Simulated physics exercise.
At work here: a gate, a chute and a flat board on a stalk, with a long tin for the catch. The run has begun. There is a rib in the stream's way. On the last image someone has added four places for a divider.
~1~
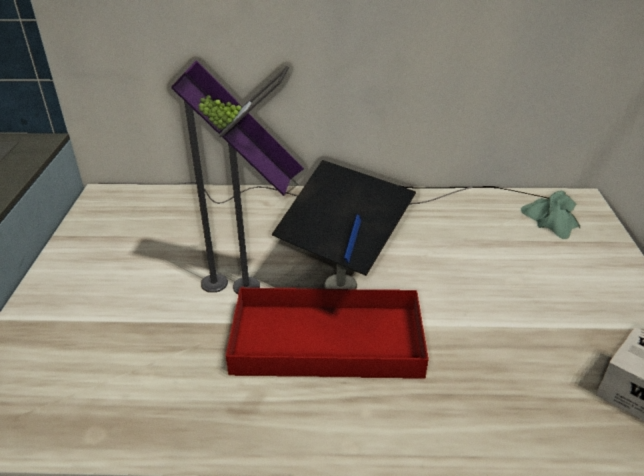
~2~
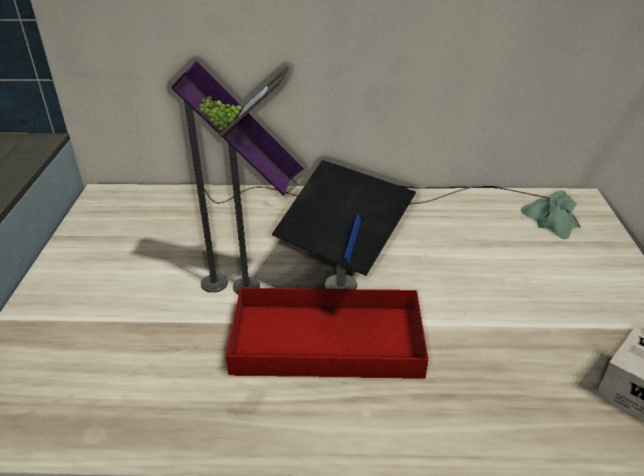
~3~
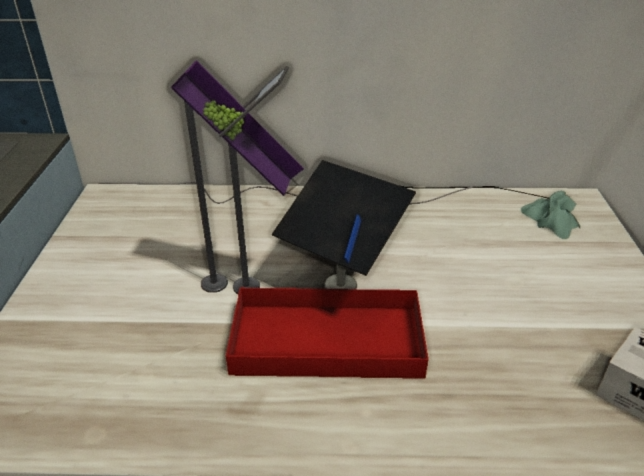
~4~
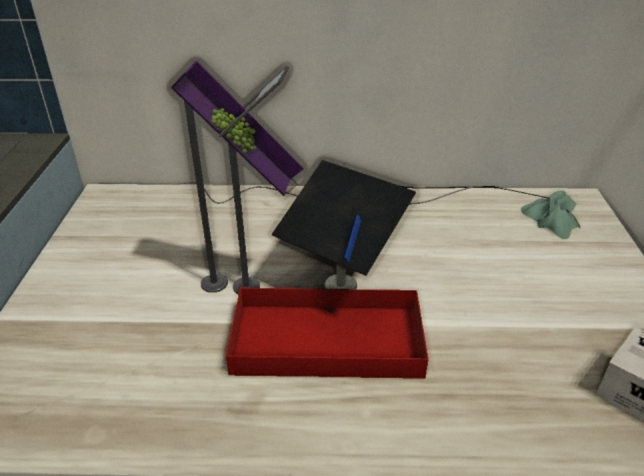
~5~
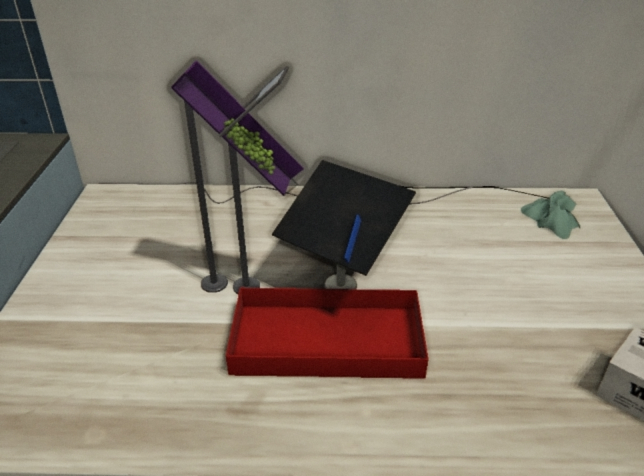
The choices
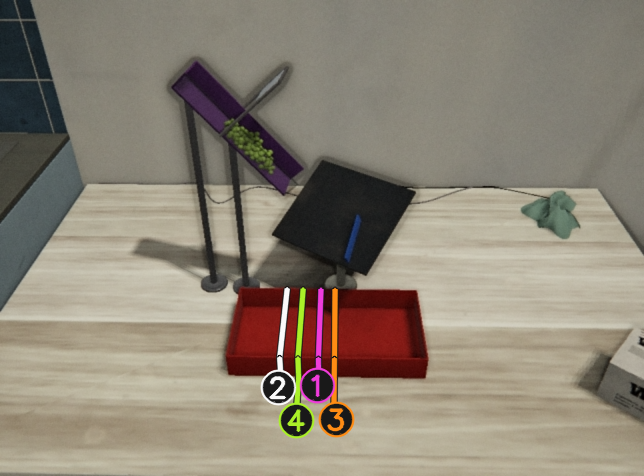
On a pale wooden tabletop, a clump of green peas sat high in a sloping purple chute above a tilted black board and an empty red tin, then slid down the chute toward the right.
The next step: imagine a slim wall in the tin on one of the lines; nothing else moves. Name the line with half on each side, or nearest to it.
The answer is line 1.
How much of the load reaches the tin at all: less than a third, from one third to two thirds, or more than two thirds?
It is more than two thirds.
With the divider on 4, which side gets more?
The right side.
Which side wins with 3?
The left side.
On the marked copy, line 1 crosses the front rim at (318, 357); line 2 crosses the front rim at (279, 357); line 3 crosses the front rim at (334, 358); line 4 crosses the front rim at (297, 357).
For line 1, of what is caught, roughly half on the left of the divider, roughly half on the right.
For line 2, of what is caught, about a tenth on the left of the divider, the larger part on the right.
For line 3, of what is caught, the larger part on the left of the divider, about a tenth on the right.
For line 4, of what is caught, roughly a quarter on the left of the divider, the larger part on the right.
